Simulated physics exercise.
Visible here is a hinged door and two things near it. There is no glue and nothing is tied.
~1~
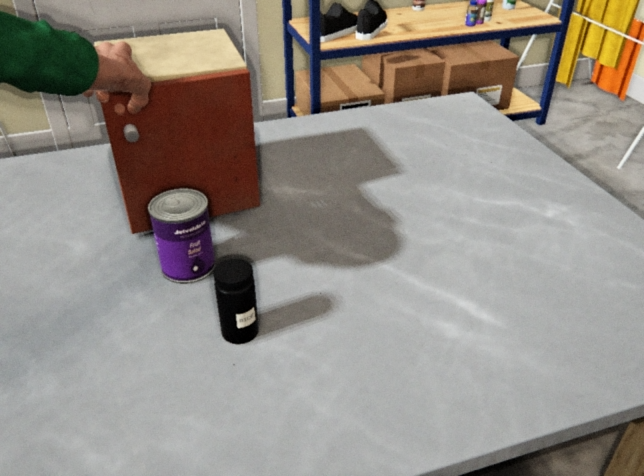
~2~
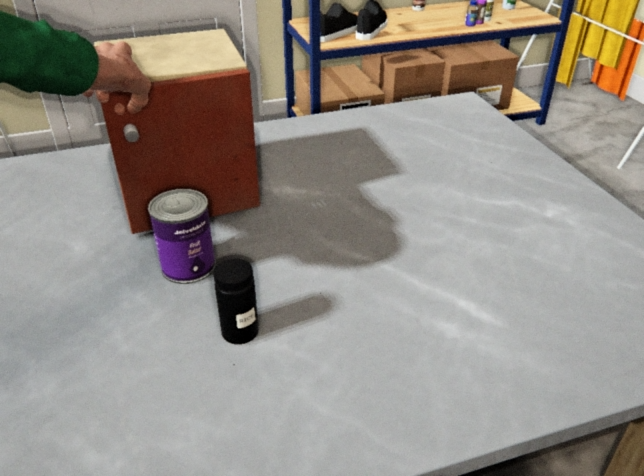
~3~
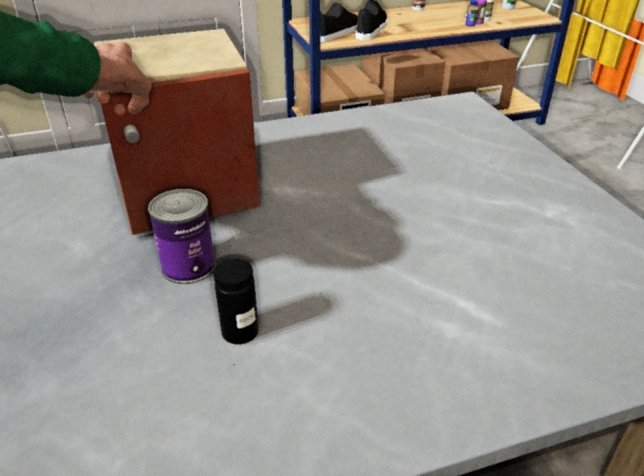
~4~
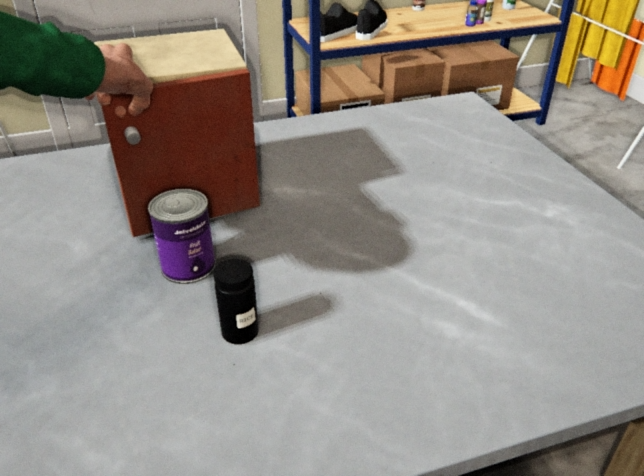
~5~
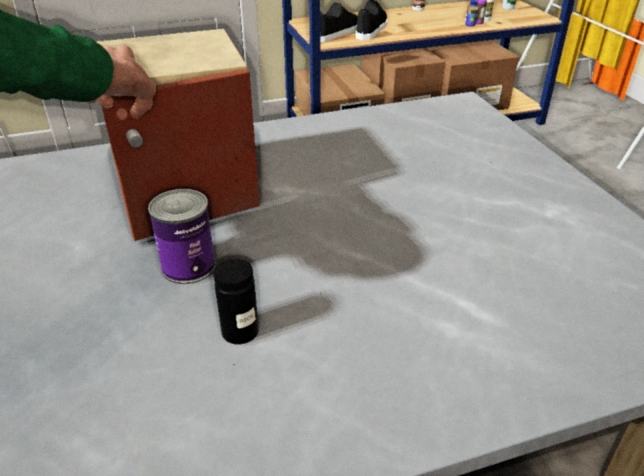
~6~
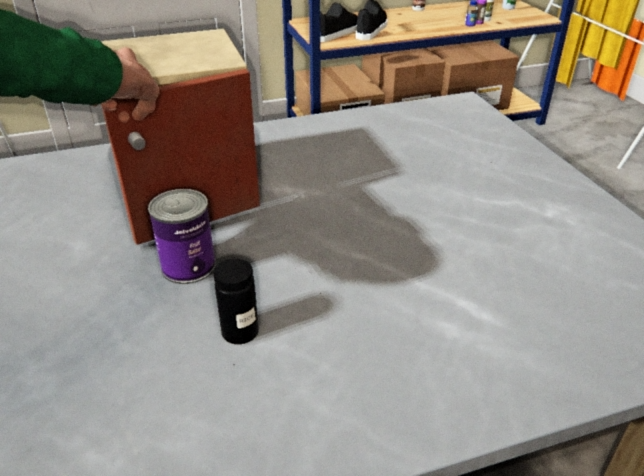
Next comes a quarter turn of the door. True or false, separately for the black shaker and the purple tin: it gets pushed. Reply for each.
Black shaker - false, purple tin - true.
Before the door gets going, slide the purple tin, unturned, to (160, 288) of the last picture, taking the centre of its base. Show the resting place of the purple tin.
End position approximately (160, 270).
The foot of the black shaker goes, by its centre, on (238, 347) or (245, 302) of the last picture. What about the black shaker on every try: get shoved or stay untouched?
Well, the first time it sits undisturbed, and the second time it gets hit.
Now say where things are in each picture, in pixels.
The first picture shows door 4° open; black shaker (237, 302); purple tin (184, 236); door (189, 158).
The second picture shows door 4° open; purple tin (184, 236); door (189, 158).
The third picture shows door 5° open; black shaker (237, 302); door (189, 158).
The fourth picture shows door 7° open; purple tin (184, 236); door (190, 159).
The fifth picture shows door 10° open; black shaker (237, 302); door (191, 160).
The sixth picture shows door 13° open; black shaker (237, 302); purple tin (184, 236); door (192, 162).
Then, 1.32 s after the last picture, door 54° open; black shaker at rest near (237, 302); purple tin moved about its own width near (231, 258).
At rest, the black shaker escapes contact, near (237, 302); the purple tin gets knocked, near (323, 259).
